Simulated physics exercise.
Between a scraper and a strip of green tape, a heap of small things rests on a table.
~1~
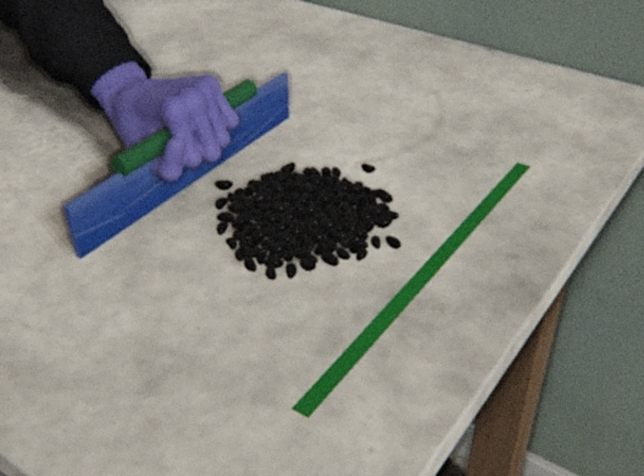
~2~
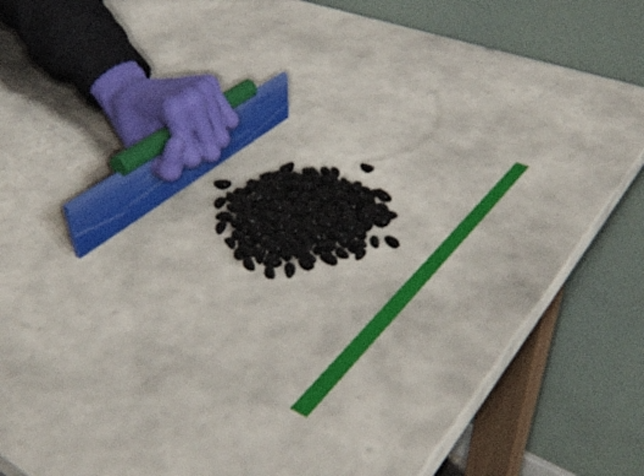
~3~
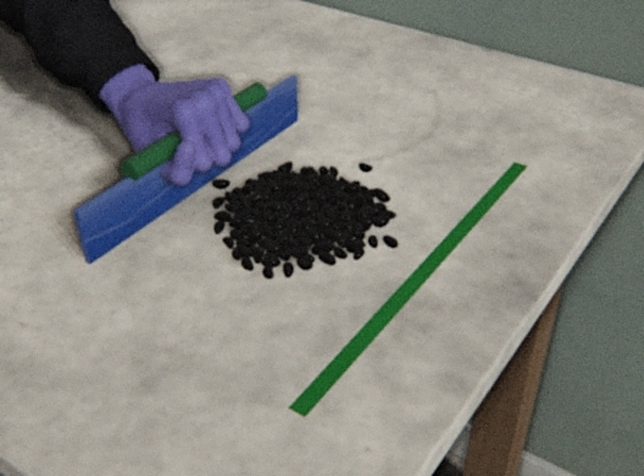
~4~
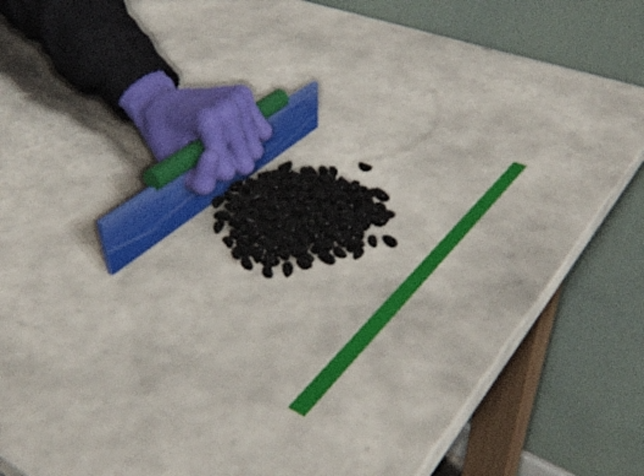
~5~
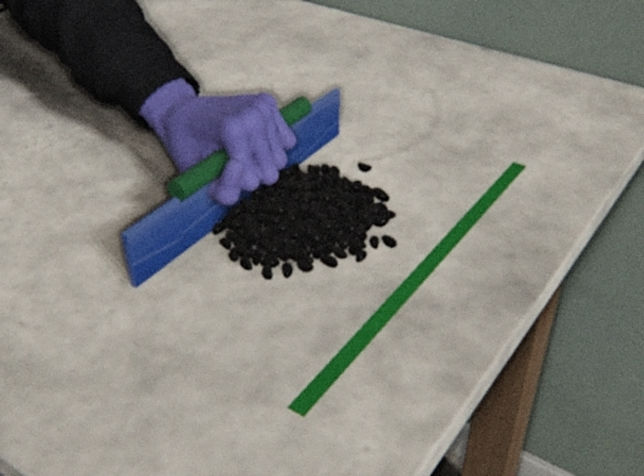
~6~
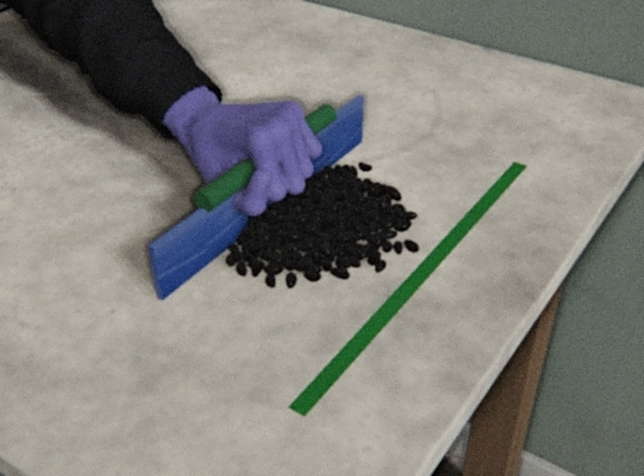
A purple-gloved hand held a blue scraper still on a table, then slid it right and slightly down into a heap of black beans, pushing them a little toward a green tape strip.
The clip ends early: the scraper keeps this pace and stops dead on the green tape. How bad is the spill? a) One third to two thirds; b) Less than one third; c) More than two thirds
b.
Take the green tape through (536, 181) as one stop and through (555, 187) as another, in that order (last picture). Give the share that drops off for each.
50 and 70 percent, roughly.
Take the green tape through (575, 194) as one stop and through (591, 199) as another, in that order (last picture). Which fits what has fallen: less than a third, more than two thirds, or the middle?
For the first line it's over two thirds, and for the second it's beyond two thirds.
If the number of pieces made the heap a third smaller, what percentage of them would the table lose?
It comes out near 10 per cent of the heap.
Soon, scraper still moving, near (354, 191); heap all on the table, its front near (486, 273).
A while on, scraper stopped at the green tape; heap a small part over the edge.
Towards the end, scraper stopped at the green tape; heap about a quarter over the edge.
Finally, scraper stopped at the green tape; heap about a quarter over the edge.
